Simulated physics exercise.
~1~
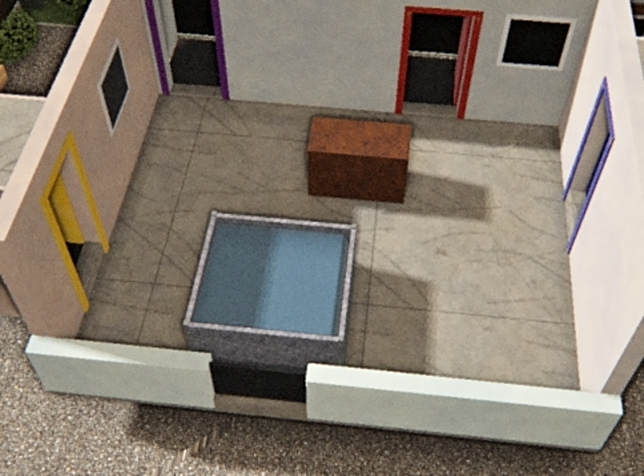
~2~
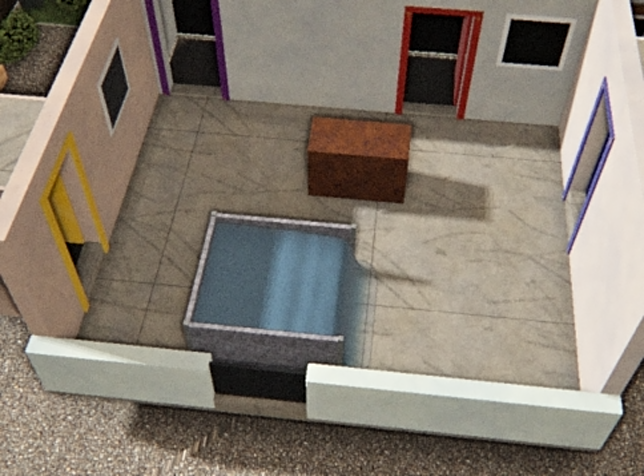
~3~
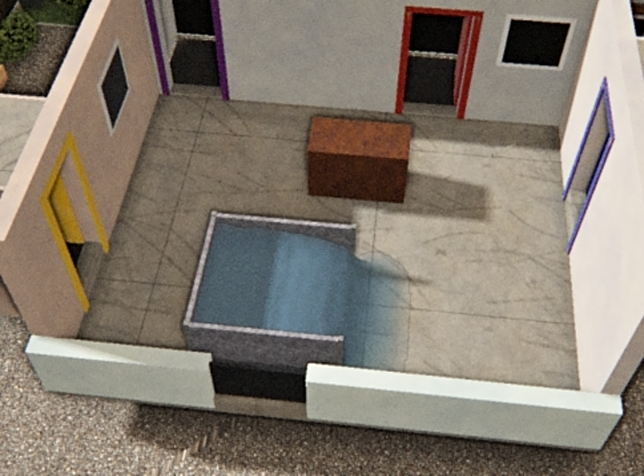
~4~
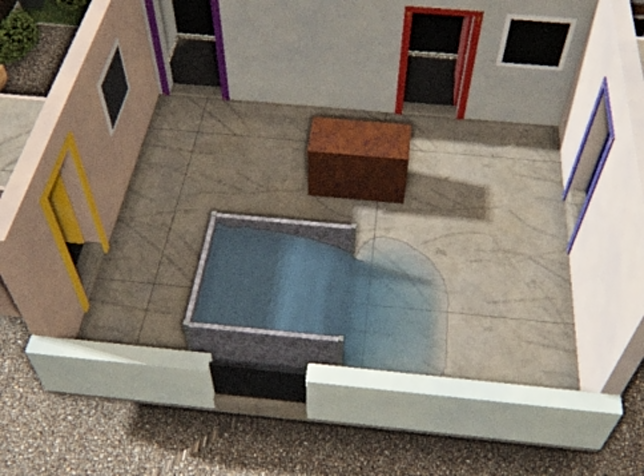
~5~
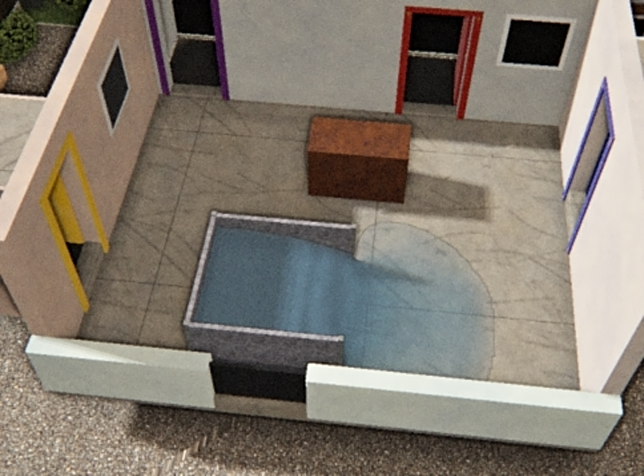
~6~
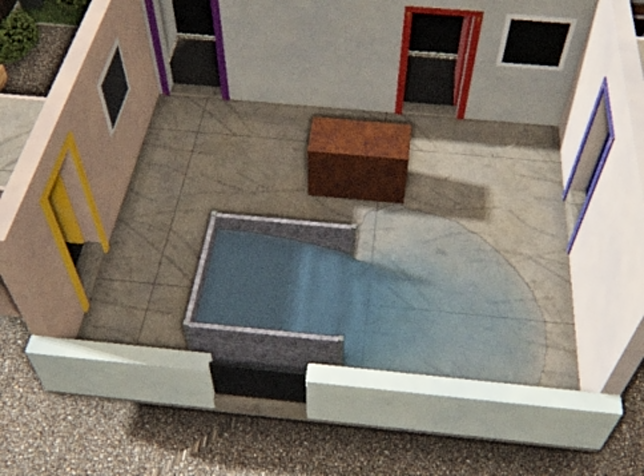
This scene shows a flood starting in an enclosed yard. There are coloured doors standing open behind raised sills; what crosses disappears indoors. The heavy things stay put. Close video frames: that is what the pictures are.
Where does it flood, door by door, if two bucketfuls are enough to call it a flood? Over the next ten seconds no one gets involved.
At the yellow door it does not flood; at the blue door it does not flood; at the purple door it floods; at the red door it floods.
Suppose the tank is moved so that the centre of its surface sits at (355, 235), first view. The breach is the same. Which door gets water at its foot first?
It's the blue-painted one.
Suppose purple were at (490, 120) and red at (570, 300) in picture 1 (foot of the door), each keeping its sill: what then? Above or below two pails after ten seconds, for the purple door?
Logged - purple door ends up higher.
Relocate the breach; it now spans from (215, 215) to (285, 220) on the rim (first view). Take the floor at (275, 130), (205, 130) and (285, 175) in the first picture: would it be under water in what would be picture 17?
The first point is soaked, the second soaked, the third soaked.
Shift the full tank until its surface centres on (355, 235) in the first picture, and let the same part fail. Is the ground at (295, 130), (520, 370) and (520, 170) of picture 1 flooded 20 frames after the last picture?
Readings in order: Flood; flood; flood.
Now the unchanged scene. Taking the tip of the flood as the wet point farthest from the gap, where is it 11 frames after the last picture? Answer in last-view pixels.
Near (549, 126).
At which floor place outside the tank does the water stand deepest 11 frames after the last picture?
Check close to (571, 420).
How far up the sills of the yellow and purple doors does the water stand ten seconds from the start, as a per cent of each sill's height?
About 30 %, then 200 %.
A moment on, water covers 35 % of the floor; the yellow door not reached, the blue door wet at the sill, nothing in, the purple door not reached, the red door not reached.
Next, water covers 40 % of the floor; the yellow door not reached, the blue door wet at the sill, nothing in, the purple door not reached, the red door not reached.
Then, water covers 50 % of the floor; the yellow door not reached, the blue door wet at the sill, nothing in, the purple door not reached, the red door wet at the sill, nothing in.
Later, water covers 85 % of the floor; the yellow door not reached, the blue door wet at the sill, nothing in, the purple door wet at the sill, nothing in, the red door far over two buckets in.
In the end, water covers 100 % of the floor; the yellow door wet at the sill, nothing in, the blue door wet at the sill, nothing in, the purple door over two buckets in, the red door far over two buckets in.
